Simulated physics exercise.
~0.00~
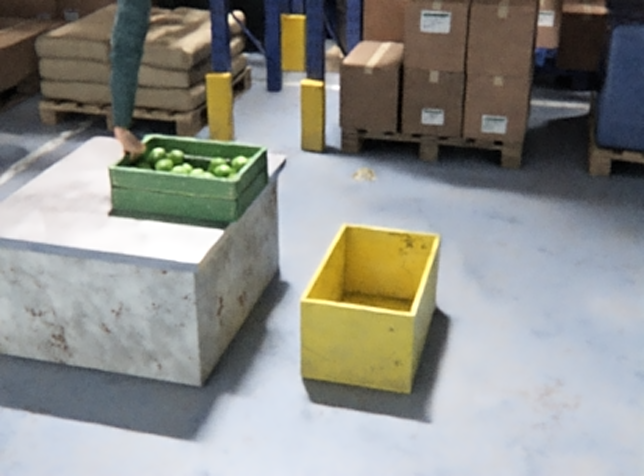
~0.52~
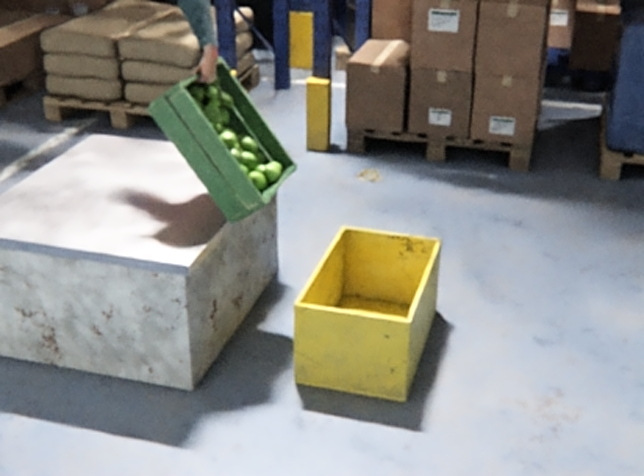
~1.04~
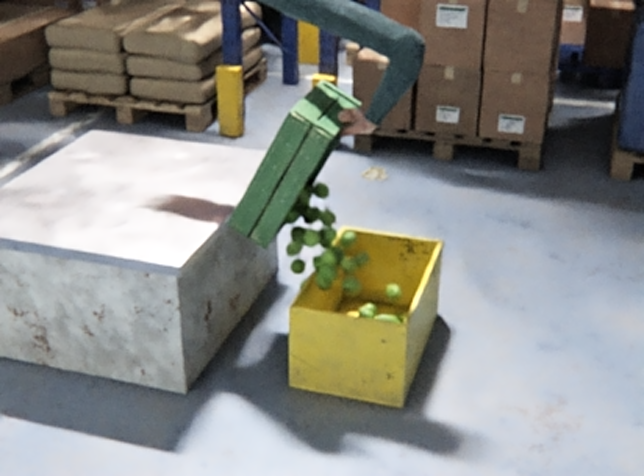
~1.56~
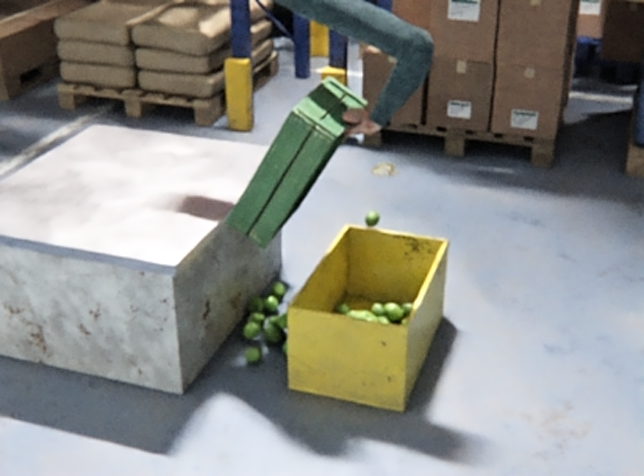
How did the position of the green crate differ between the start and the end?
At the start the green crate sat upright on top of the bench, and by the end it was farther to the right, held steeply tipped past the bench's edge beside the yellow trough.
